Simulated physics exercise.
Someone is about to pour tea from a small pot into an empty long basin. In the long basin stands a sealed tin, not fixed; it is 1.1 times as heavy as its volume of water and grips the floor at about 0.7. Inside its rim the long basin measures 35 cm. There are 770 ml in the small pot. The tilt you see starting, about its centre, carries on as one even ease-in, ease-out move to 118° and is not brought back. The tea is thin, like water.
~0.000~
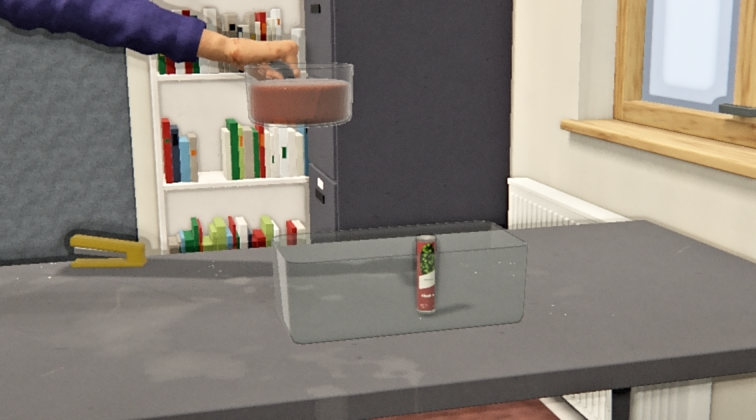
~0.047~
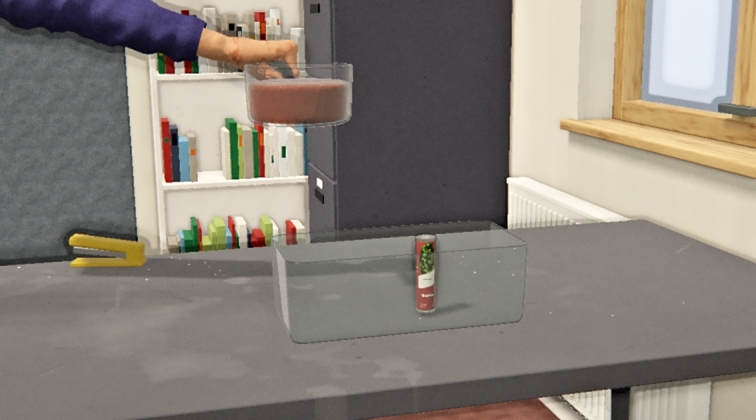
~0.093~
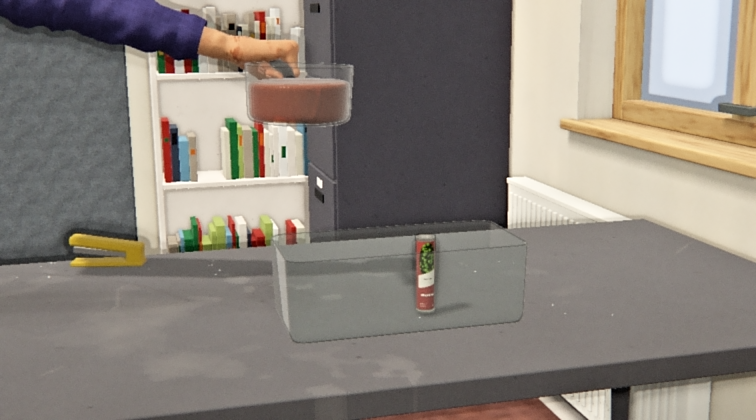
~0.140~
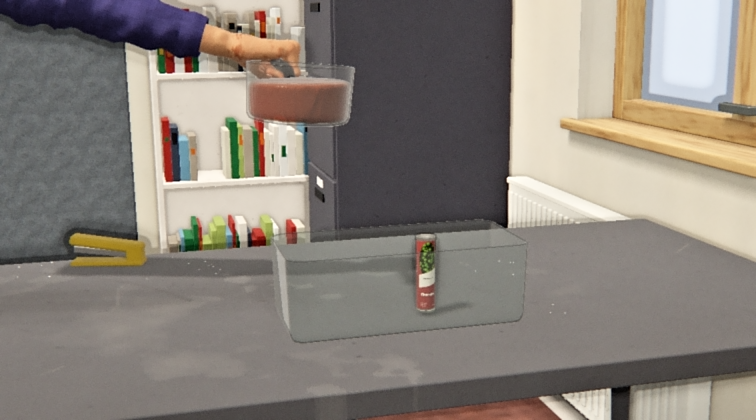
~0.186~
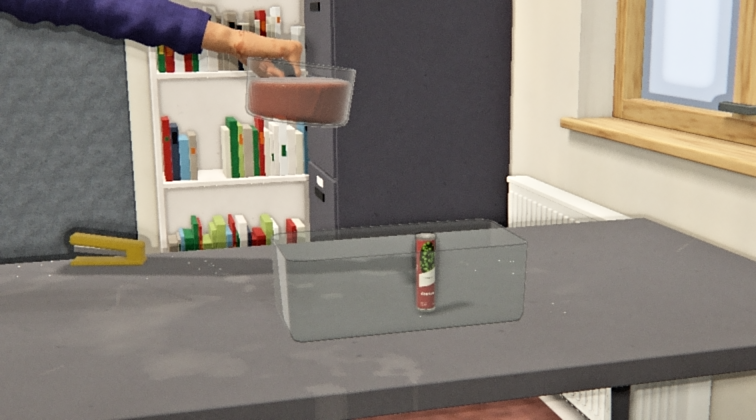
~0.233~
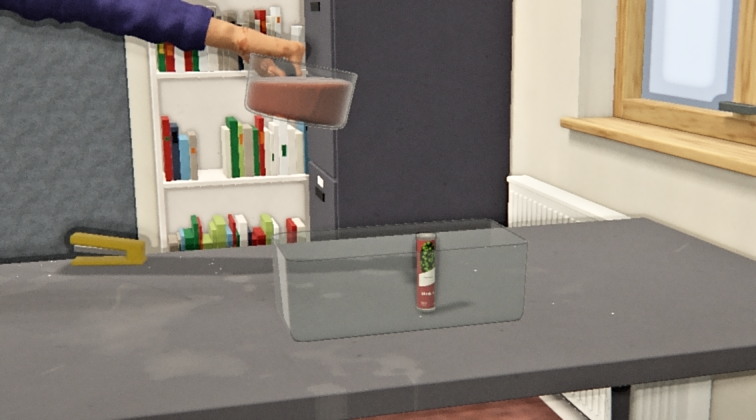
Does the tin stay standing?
It topples.
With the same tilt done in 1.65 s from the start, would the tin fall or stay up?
Then it goes over.
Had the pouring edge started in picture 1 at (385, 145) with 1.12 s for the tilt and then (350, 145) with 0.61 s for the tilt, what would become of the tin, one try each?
First it falls; then it stays up.
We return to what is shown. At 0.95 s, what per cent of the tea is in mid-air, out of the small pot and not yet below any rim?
About 16 per cent.
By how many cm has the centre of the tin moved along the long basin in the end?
About 7.0 cm.
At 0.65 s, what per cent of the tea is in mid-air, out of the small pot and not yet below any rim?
About 40 per cent.
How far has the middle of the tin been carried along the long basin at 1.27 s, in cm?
About 3 cm.
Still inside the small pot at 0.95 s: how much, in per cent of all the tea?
Near 6 in a hundred.
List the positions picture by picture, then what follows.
It leans 0°; its right rim is at (350, 66); the tea meets the walls at (248, 85) and (348, 82); the long basin's rim runs from (279, 251) to (509, 234); the tin's top is at (426, 241), in the first picture.
It leans 1°; its right rim is at (350, 66); the tea meets the walls at (248, 85) and (347, 82), in the second picture.
It leans 2°; its right rim is at (351, 67); the tea meets the walls at (248, 84) and (347, 82), in the third picture.
It leans 4°; its right rim is at (352, 69); the tea meets the walls at (248, 83) and (348, 81), in the fourth picture.
It leans 8°; its right rim is at (353, 72); the tea meets the walls at (249, 82) and (349, 82), in the fifth picture.
It leans 12°; its right rim is at (354, 76); the tea meets the walls at (249, 82) and (350, 82), in the sixth picture.
By 0.65 s the tilt is 74° and 54 per cent is still to pour; the tin stands where it began.
By 0.95 s the tilt is 112° and 6 per cent is still to pour; the tin stands 1 cm from where it began.
By 1.27 s the tilt is 118° and 0 per cent is still to pour; the tin leans 16°.
By 1.62 s the tilt is 118° and 0 per cent is still to pour; the tin lies on its side.
At rest the tin lies on its side.
